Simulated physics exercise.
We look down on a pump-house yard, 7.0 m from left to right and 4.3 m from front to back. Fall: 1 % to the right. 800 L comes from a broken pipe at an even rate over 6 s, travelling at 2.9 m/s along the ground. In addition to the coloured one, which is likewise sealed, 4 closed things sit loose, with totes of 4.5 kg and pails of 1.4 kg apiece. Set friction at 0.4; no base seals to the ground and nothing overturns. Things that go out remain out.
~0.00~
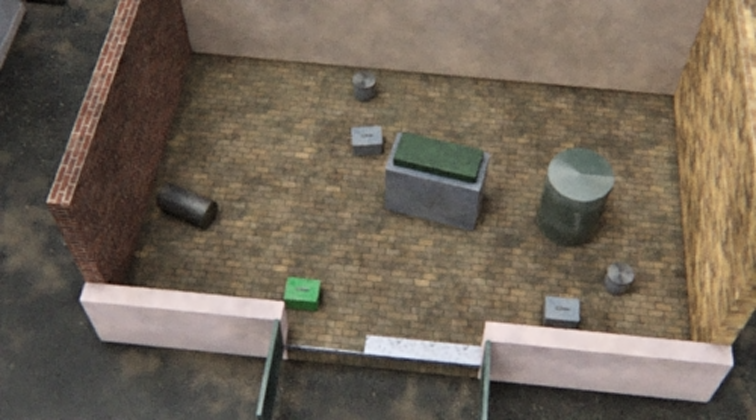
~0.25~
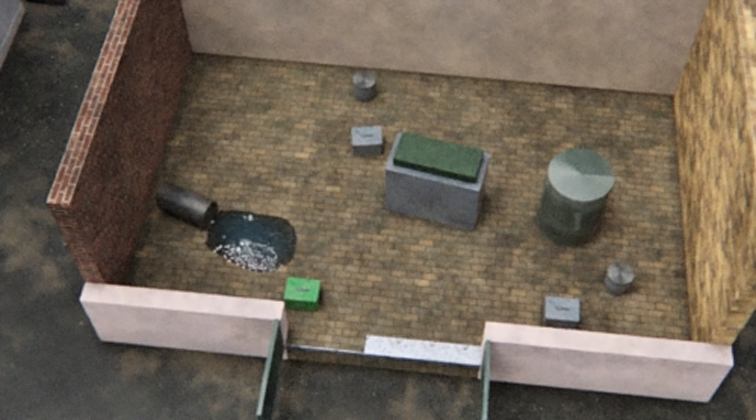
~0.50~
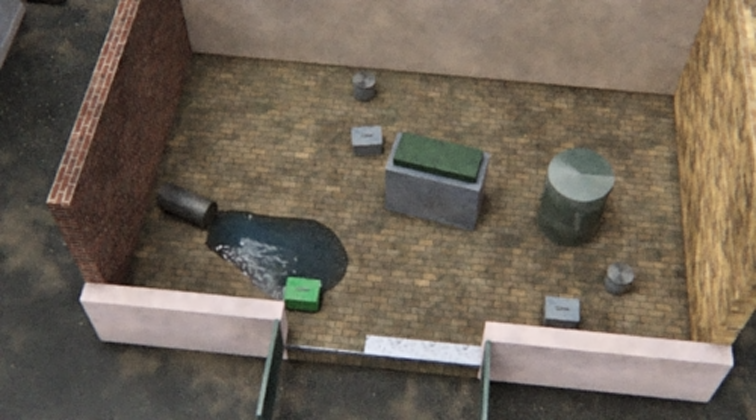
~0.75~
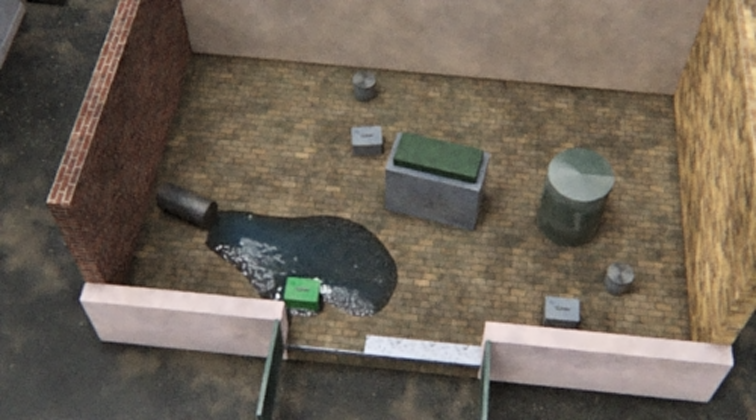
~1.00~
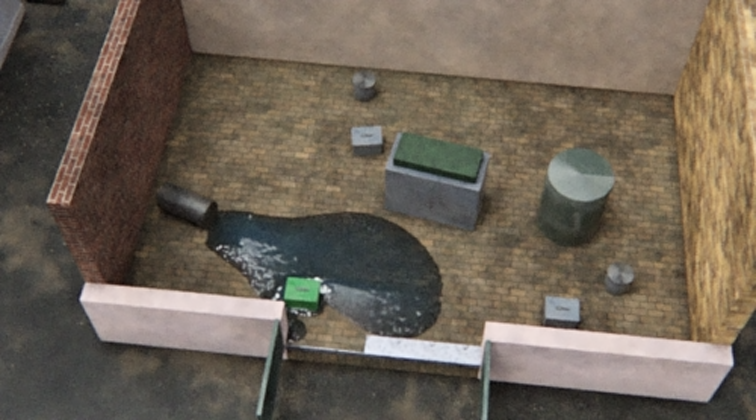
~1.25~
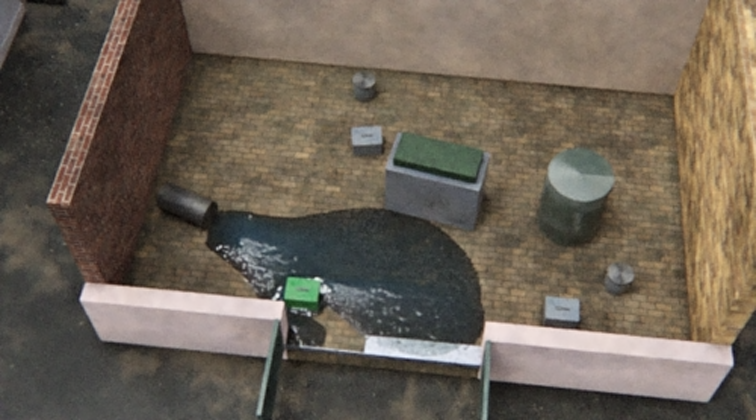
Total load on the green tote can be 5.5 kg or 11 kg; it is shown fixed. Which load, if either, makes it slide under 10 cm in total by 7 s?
The minimum that works is beyond both fills.
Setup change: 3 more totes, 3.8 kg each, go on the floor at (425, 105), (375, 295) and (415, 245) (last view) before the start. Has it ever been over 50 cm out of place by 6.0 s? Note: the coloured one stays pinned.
The first is lower, the second higher, the third higher.
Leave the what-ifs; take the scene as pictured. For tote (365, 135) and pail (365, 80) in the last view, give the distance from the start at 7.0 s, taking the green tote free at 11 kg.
Distances, as listed: 0 cm then 0 cm.
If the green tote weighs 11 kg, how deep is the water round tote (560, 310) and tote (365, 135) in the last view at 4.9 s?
Depths: Near 11 cm, then near 0 cm.
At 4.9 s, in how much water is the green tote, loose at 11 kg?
6 cm, roughly.
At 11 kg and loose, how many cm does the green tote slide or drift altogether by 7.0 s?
Total distance: Near 80 cm.
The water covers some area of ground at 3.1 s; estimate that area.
About 10.5 m2 is covered.
After 1.8 s the green tote would be gone out with 5.5 kg and 55 cm from its start with 11 kg; 4 cm of water round it then.
After 3.1 s the green tote would be gone out with 5.5 kg and 81 cm from its start with 11 kg; 6 cm of water round it then.
After 4.9 s the green tote would be gone out with 5.5 kg and 84 cm from its start with 11 kg; 6 cm of water round it then.
After 7.0 s the green tote would be gone out with 5.5 kg and 84 cm from its start with 11 kg; 3 cm of water round it then.
